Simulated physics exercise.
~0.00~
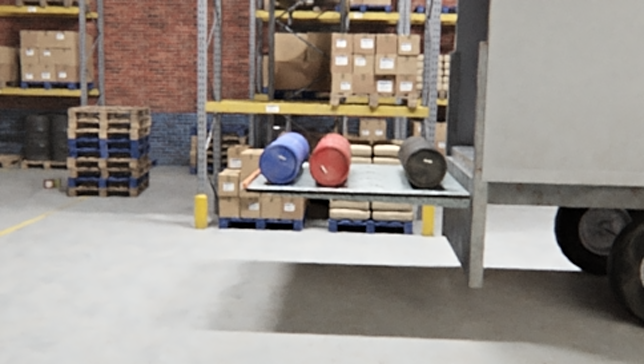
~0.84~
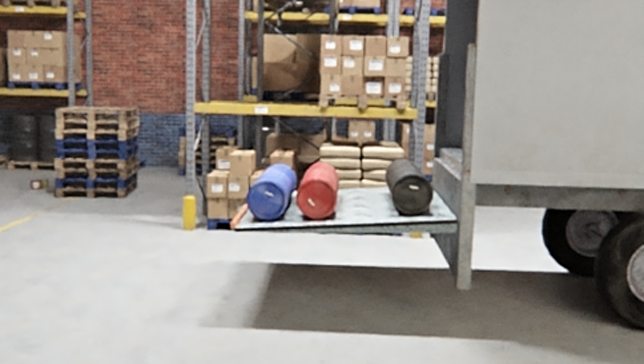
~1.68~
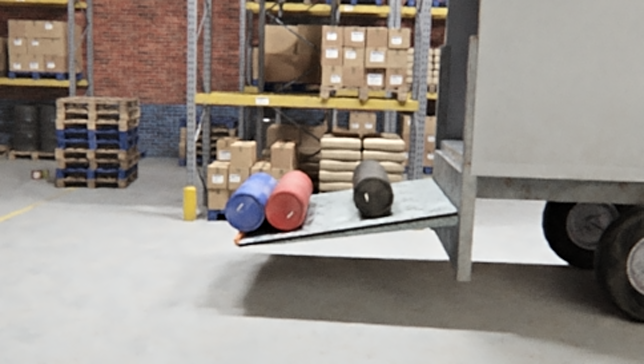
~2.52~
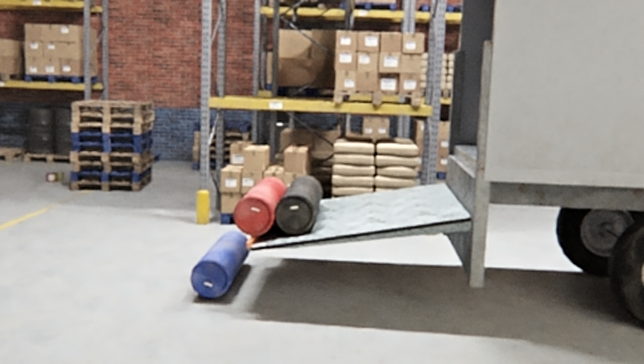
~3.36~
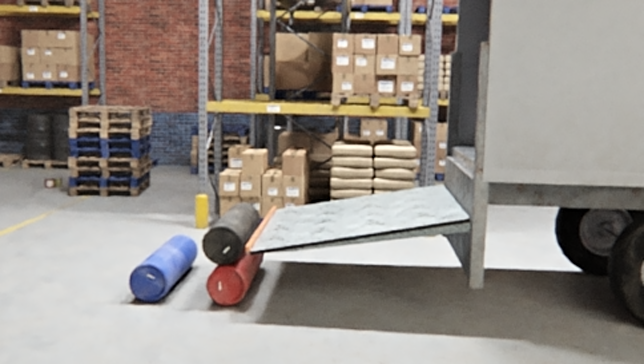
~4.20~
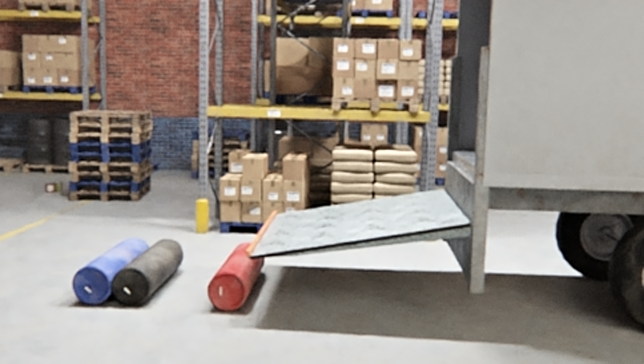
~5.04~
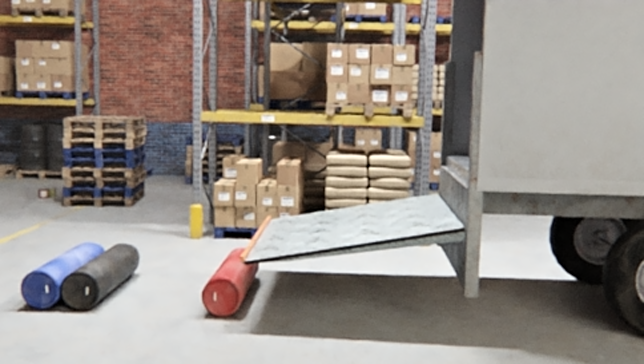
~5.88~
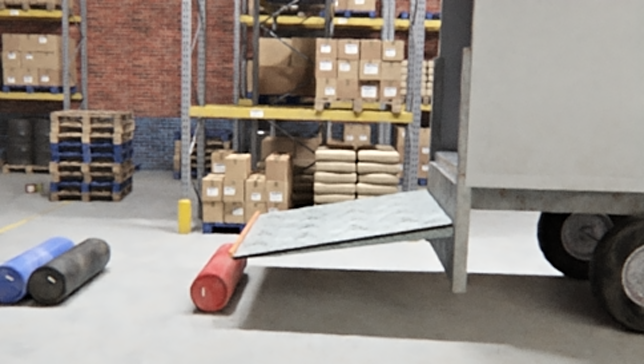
Three cylinders roll left off a tilting truck tail-lift and end on the floor.
